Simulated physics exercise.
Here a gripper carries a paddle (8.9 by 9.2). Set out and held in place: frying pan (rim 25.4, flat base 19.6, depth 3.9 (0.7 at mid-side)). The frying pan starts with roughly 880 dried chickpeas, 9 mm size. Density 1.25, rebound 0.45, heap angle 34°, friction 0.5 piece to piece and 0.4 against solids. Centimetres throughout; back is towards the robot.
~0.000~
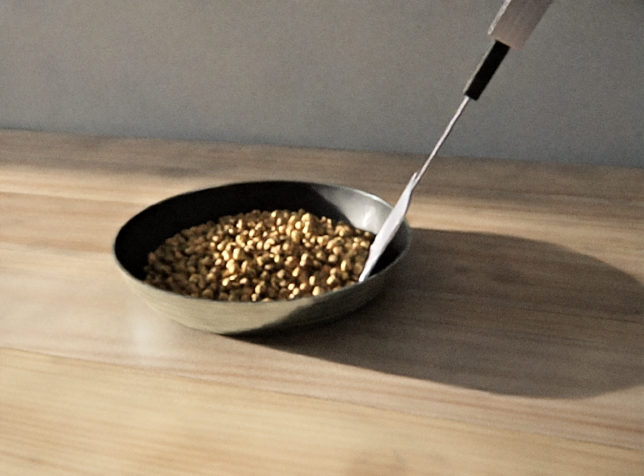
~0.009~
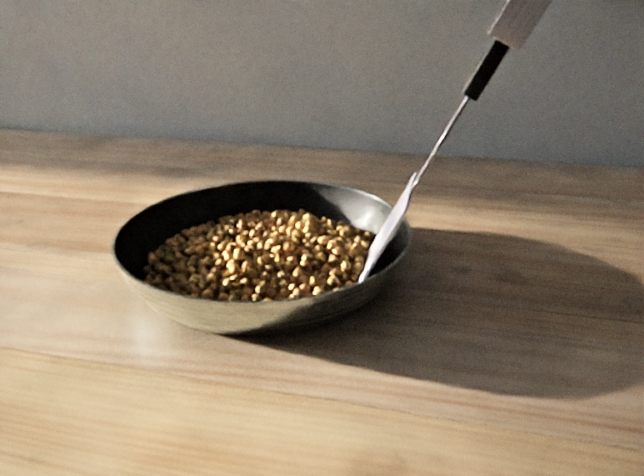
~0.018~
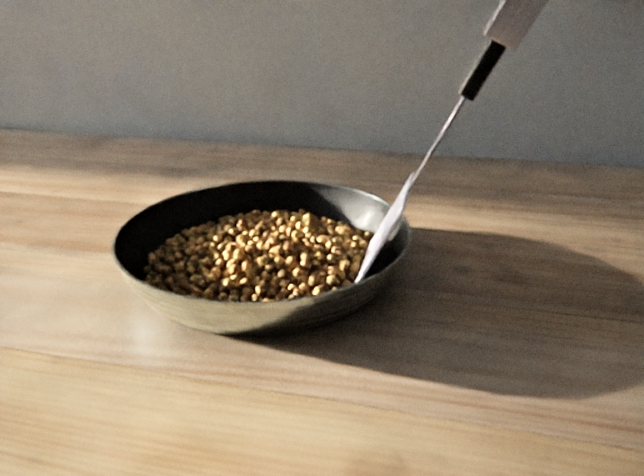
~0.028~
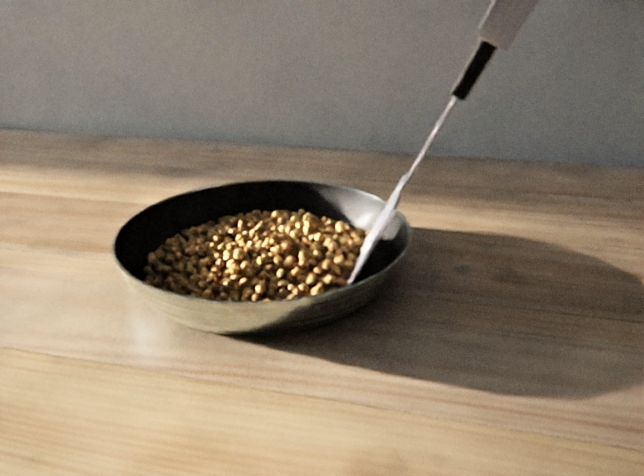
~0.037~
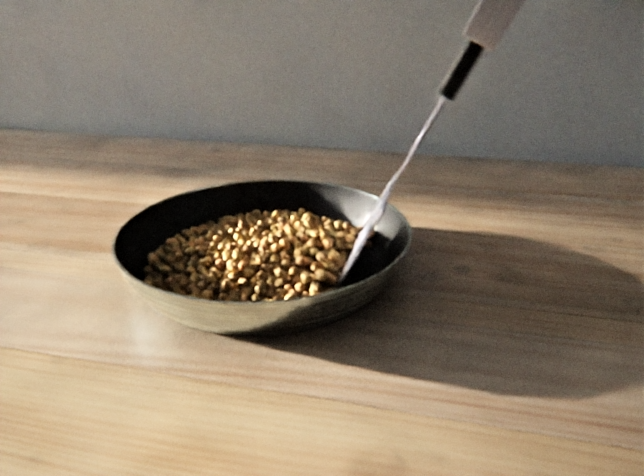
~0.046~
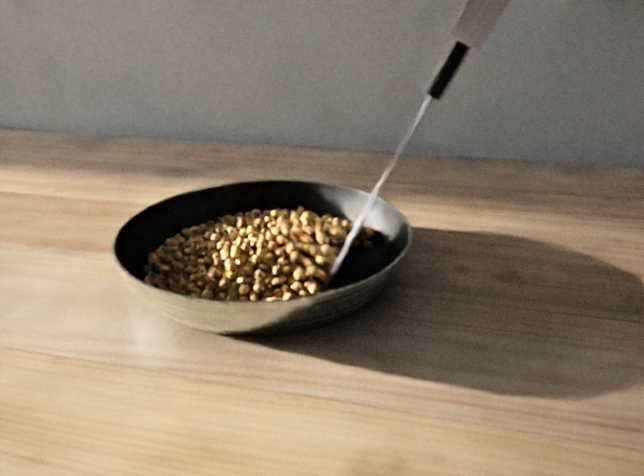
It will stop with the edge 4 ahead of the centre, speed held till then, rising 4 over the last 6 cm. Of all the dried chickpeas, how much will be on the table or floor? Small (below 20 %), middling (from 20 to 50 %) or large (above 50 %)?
Share on the table or floor: Small (below 20 %).
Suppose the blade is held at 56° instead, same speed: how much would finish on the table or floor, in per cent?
Then about 10 per cent.
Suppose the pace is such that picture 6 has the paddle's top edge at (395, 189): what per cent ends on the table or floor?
Some 0 per cent.
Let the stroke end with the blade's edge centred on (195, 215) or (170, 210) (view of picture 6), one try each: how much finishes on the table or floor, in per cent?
About 15 and 25 per cent.
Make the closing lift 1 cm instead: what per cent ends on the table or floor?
About 5 per cent.
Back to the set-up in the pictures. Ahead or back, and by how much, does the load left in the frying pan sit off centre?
Some 4.5 cm ahead.
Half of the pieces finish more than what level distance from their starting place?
Some 3 cm.
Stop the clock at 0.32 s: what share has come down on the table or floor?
Roughly 10 per cent.
After 0.08 s, sloping 64°, highest piece 5 above the table; 875 in the frying pan.
After 0.11 s, sloping 64°, highest piece 7 above the table; 875 in the frying pan.
After 0.32 s, sloping 64°, highest piece 6 above the table; 787 in the frying pan, 85 on the table or floor, 3 on the blade or in flight.
After 1.37 s, sloping 64°, highest piece 4 above the table; 787 in the frying pan, 88 on the table or floor.
At rest, 787 in the frying pan, 88 on the table or floor. That is 10 % on the table or floor.
